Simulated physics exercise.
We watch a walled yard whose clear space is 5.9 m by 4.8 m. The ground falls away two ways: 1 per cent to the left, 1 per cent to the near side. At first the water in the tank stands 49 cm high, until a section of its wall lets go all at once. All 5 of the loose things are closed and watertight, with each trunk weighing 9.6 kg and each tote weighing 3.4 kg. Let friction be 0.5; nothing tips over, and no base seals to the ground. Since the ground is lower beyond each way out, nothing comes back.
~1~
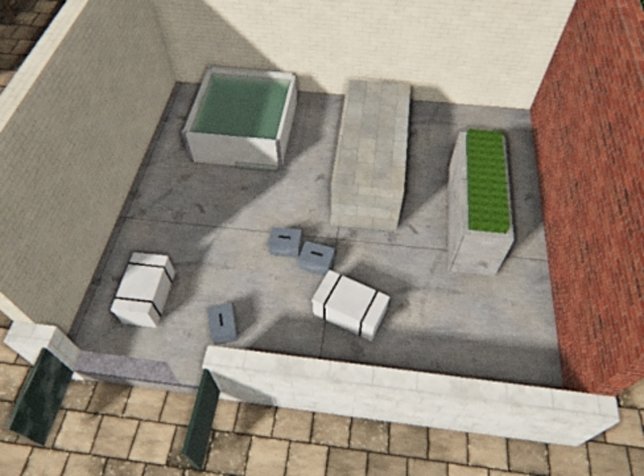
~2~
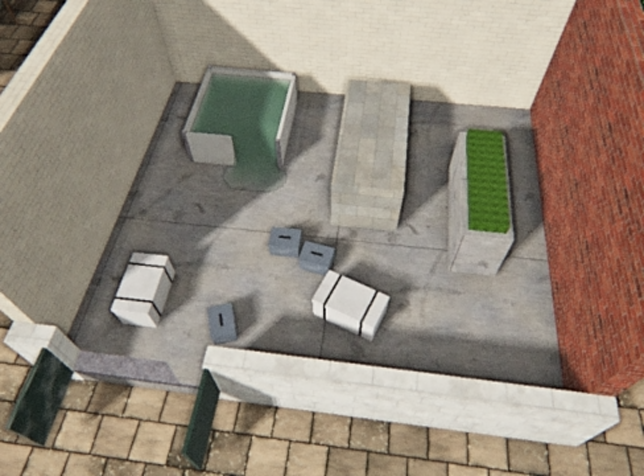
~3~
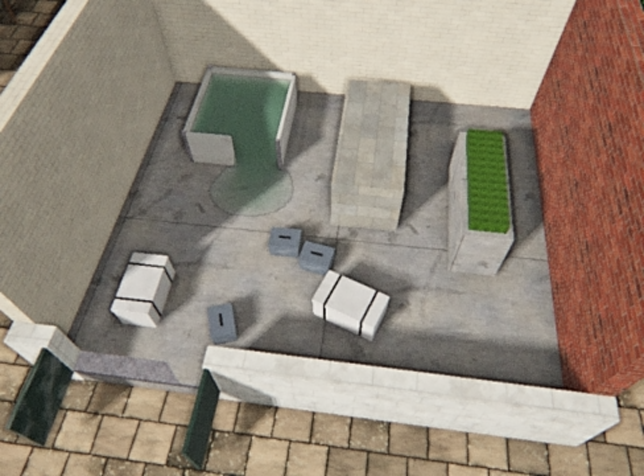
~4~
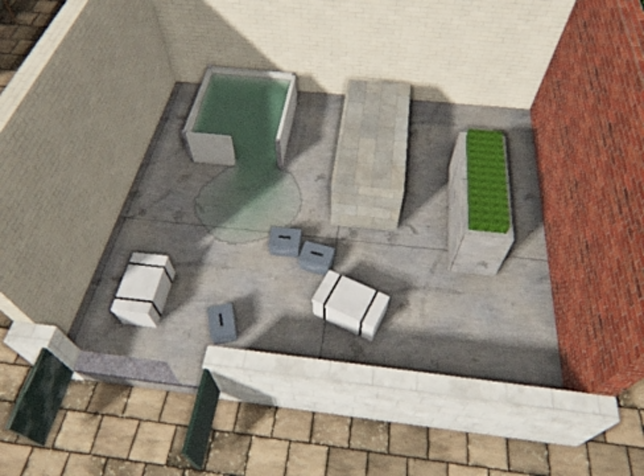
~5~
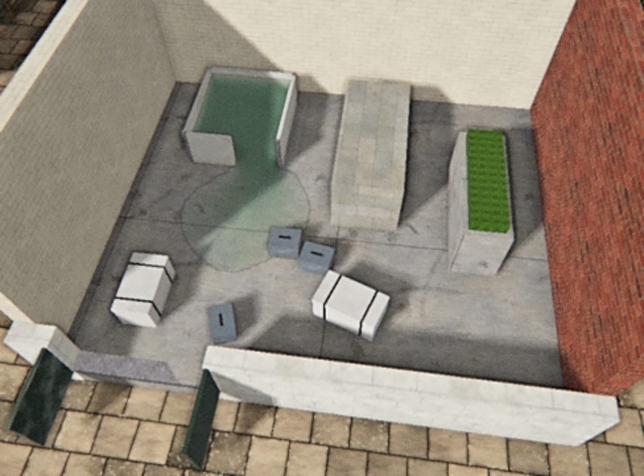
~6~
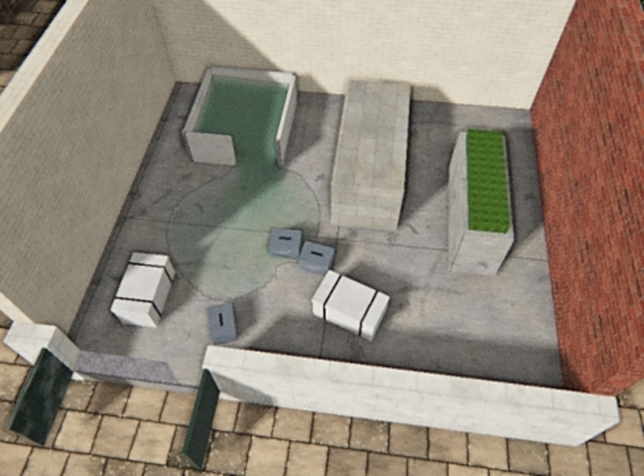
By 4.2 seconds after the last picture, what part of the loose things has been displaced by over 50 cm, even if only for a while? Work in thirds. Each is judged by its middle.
I'd guess the moved share is at minimum two thirds.
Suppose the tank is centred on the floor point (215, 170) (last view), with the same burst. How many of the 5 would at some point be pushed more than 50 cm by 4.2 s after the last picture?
The answer would then be 2.
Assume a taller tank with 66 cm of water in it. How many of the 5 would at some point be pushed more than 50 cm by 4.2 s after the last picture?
I count 5 of them in that case.
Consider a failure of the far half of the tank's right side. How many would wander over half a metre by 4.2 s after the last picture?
In that case the number is 3.
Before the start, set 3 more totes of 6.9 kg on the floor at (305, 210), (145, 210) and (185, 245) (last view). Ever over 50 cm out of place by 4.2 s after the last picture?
Each in turn ends up beyond the limit, within the limit, beyond the limit.
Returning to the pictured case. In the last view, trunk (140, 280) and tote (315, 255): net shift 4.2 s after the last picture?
Taking them in order: Washed out and 140 cm.
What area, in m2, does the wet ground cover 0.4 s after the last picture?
About 7.5 m2.
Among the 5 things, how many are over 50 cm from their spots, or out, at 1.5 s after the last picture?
The number comes to 4.
Then, 0.4 s after the last picture 0 of 5 are over 50 cm from their spots; 0 afloat.
Then, 1.5 s after the last picture 4 of 5 are over 50 cm from their spots; 2 afloat.
Then, 2.8 s after the last picture 5 of 5 are over 50 cm from their spots; 4 afloat.
Then, 4.2 s after the last picture 5 of 5 are over 50 cm from their spots, and 5 have been at some point; 2 afloat.
